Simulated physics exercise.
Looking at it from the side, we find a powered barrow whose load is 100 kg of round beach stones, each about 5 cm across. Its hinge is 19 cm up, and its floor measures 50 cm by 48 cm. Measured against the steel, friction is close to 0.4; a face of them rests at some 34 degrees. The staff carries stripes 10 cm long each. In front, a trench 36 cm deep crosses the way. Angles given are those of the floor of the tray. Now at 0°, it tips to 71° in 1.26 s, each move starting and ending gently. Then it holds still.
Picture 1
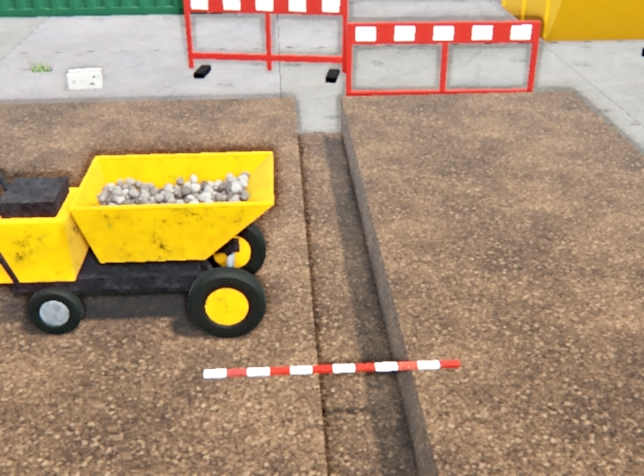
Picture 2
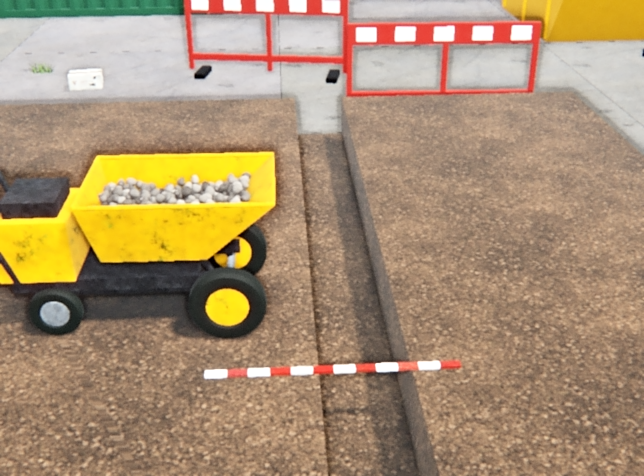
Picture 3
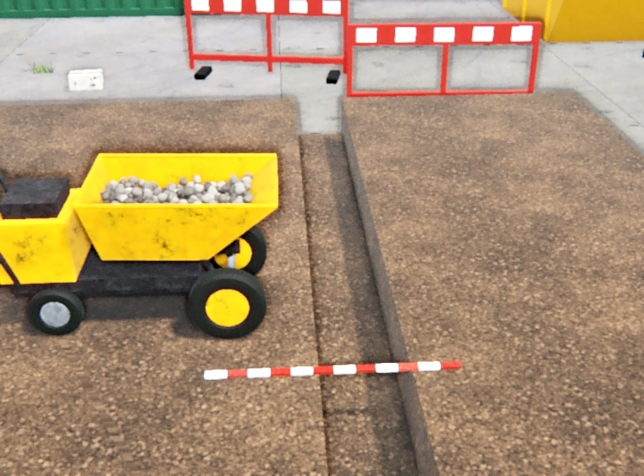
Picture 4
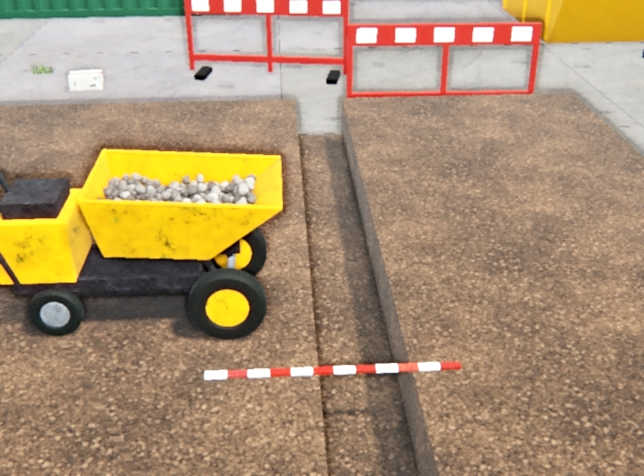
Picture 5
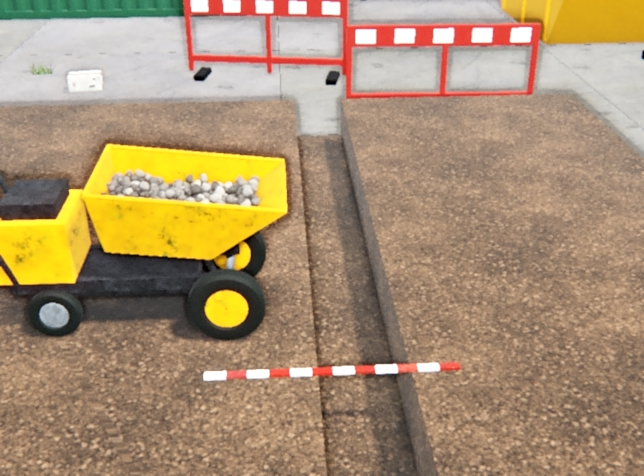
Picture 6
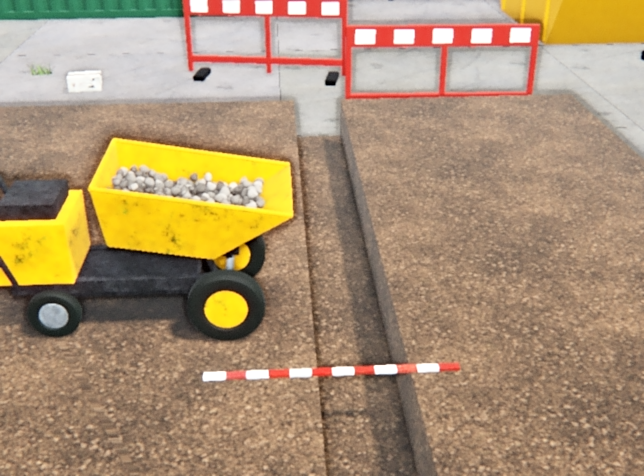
In this clip, a yellow powered barrow carrying grey and white rounded stones stands beside a shallow trench and a red-and-white striped staff, and after resting level, its tray slowly tilts slightly down toward the right.
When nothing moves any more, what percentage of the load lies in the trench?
77 %.
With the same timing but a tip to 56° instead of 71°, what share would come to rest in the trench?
It would be close to 75 percent.
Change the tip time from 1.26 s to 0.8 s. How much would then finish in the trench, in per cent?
With that change, it comes to around 70 per cent.
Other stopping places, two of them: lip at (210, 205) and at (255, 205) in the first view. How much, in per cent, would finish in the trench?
Roughly 100 per cent, then 95 per cent.
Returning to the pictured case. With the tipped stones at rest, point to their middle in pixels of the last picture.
Their middle ends up near (371, 349).
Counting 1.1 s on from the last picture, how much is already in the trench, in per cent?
About 50 per cent by then.
Then, 0.6 s after the last picture the floor is at 60°, 100 % in the tray; the foremost stones are at (338, 261).
Then, 1.1 s after the last picture the floor is at 71°, 41 % in the tray, 49 % in the trench, 10 % past the trench; the foremost stones are at (438, 306).
Then, 1.4 s after the last picture the floor is at 71°, 5 % in the tray, 72 % in the trench, 23 % past the trench; the foremost stones are at (517, 293).
Then, 3.4 s after the last picture the floor is at 71°, 0 % in the tray, 77 % in the trench, 23 % past the trench; the foremost stones are at (585, 290).
